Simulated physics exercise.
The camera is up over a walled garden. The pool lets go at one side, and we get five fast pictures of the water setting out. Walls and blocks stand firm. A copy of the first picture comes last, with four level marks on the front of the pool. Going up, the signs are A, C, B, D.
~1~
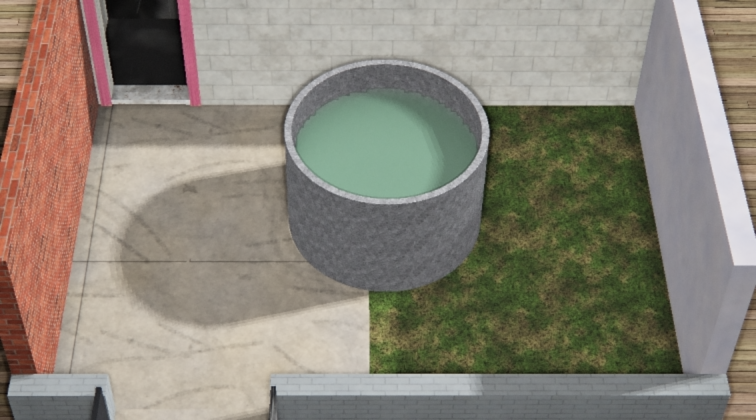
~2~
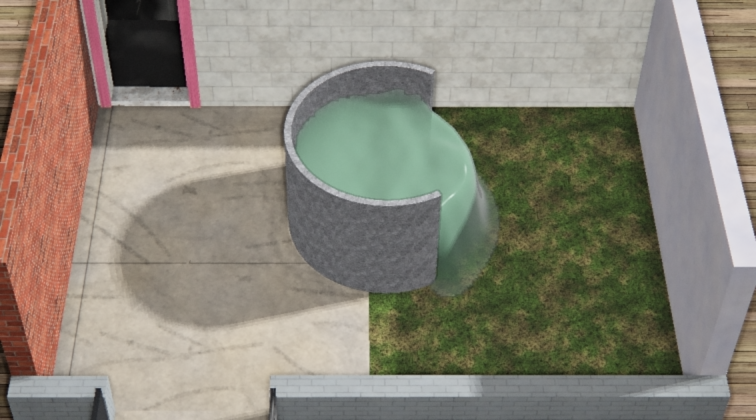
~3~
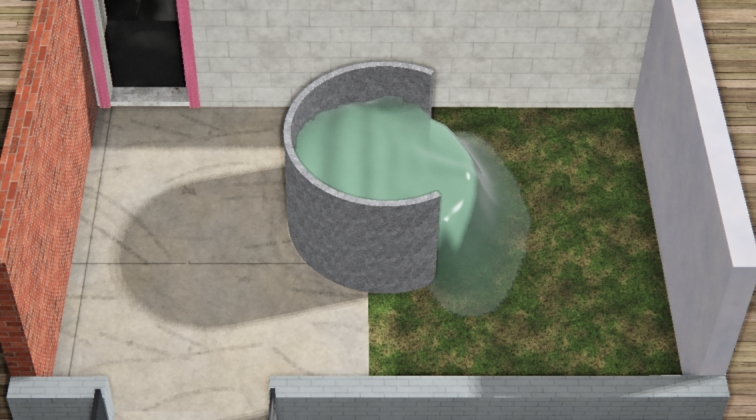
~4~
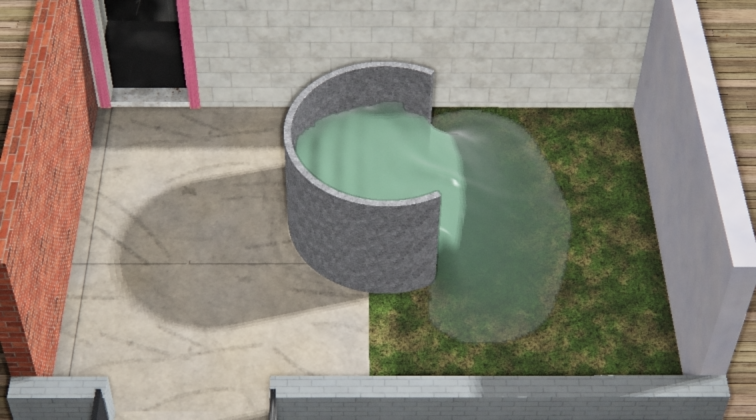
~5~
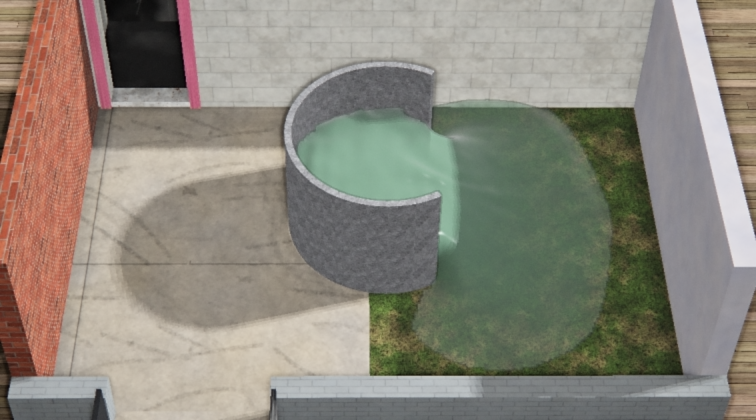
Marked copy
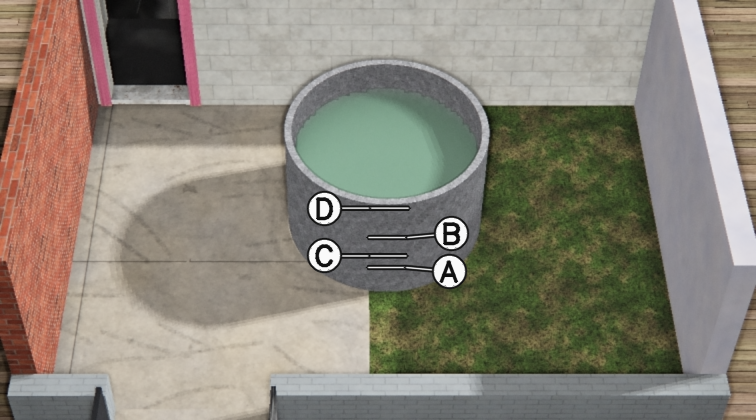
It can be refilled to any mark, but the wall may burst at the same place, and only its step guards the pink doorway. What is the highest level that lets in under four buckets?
Choose B.
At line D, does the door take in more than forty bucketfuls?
No, less.
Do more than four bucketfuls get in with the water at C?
No, that is safe.
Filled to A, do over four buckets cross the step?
No, not at all.
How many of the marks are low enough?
Three of the four.
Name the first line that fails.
That is line D.
In white, A at (387, 267); B at (387, 237); C at (387, 255); D at (388, 208); from the bottom up A, C, B, D.
With A, nothing gets over.
With B, a splash gets over, under a bucket.
With C, nothing gets over.
With D, about 12 bucketfuls get in.
